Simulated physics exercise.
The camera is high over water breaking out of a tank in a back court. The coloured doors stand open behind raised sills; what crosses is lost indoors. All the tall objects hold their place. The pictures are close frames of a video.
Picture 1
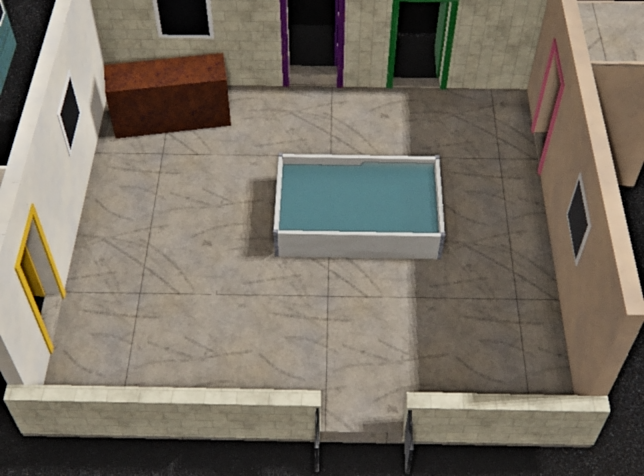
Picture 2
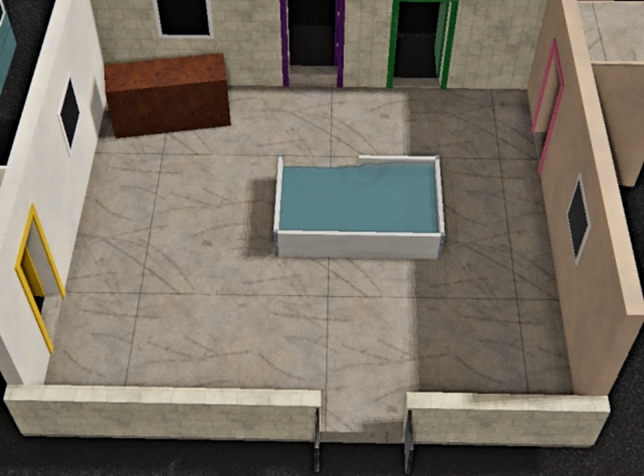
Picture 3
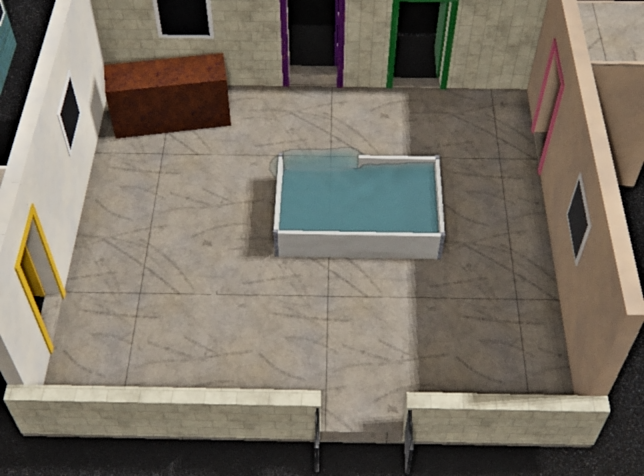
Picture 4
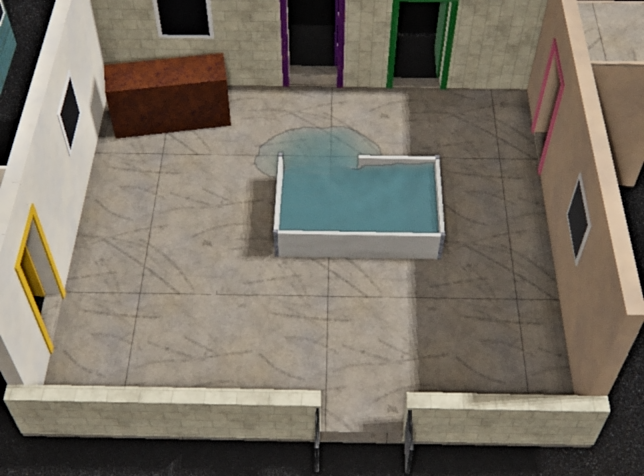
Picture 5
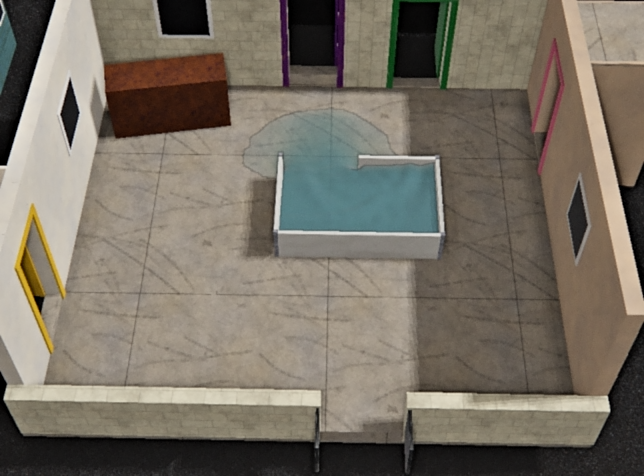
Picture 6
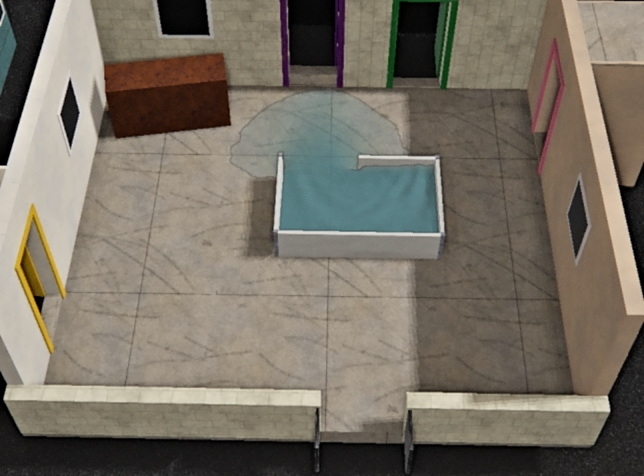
At first a white-walled tank of blue water sits whole and still in a paved court with coloured doorways. Then a gap opens in the left part of its far side, and water pours out, spreading in a thin, widening fan across the paving towards the back wall.
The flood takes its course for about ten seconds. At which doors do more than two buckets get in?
The purple door holds within the limit; the yellow door holds within the limit; the pink door floods; the green door floods.
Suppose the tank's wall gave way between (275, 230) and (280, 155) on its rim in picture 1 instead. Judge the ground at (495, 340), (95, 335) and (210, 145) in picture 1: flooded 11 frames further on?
In that order: Clear, flooded, flooded.
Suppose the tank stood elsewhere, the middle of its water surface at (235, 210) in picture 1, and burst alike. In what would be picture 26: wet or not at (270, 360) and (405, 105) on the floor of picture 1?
In turn: No water, covered.
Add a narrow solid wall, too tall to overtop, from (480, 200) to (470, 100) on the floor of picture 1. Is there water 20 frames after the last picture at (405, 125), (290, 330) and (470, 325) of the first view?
As listed: Covered, no water, no water.
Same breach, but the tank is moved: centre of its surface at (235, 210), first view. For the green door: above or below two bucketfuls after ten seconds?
In short: The green door holds.
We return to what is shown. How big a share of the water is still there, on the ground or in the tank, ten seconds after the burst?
Some 96 per cent.
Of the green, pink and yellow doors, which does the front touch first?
The one in green.
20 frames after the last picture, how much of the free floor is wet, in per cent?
About 30 per cent.
A moment on, water covers 15 % of the floor; the purple door wet at the sill, nothing in, the yellow door not reached, the pink door not reached, the green door not reached.
Next, water covers 20 % of the floor; the purple door wet at the sill, nothing in, the yellow door not reached, the pink door not reached, the green door under two buckets in.
Then, water covers 30 % of the floor; the purple door wet at the sill, nothing in, the yellow door not reached, the pink door wet at the sill, nothing in, the green door over two buckets in.
Later, water covers 60 % of the floor; the purple door wet at the sill, nothing in, the yellow door wet at the sill, nothing in, the pink door over two buckets in, the green door over two buckets in.
In the end, water covers 85 % of the floor; the purple door wet at the sill, nothing in, the yellow door wet at the sill, nothing in, the pink door over two buckets in, the green door over two buckets in.
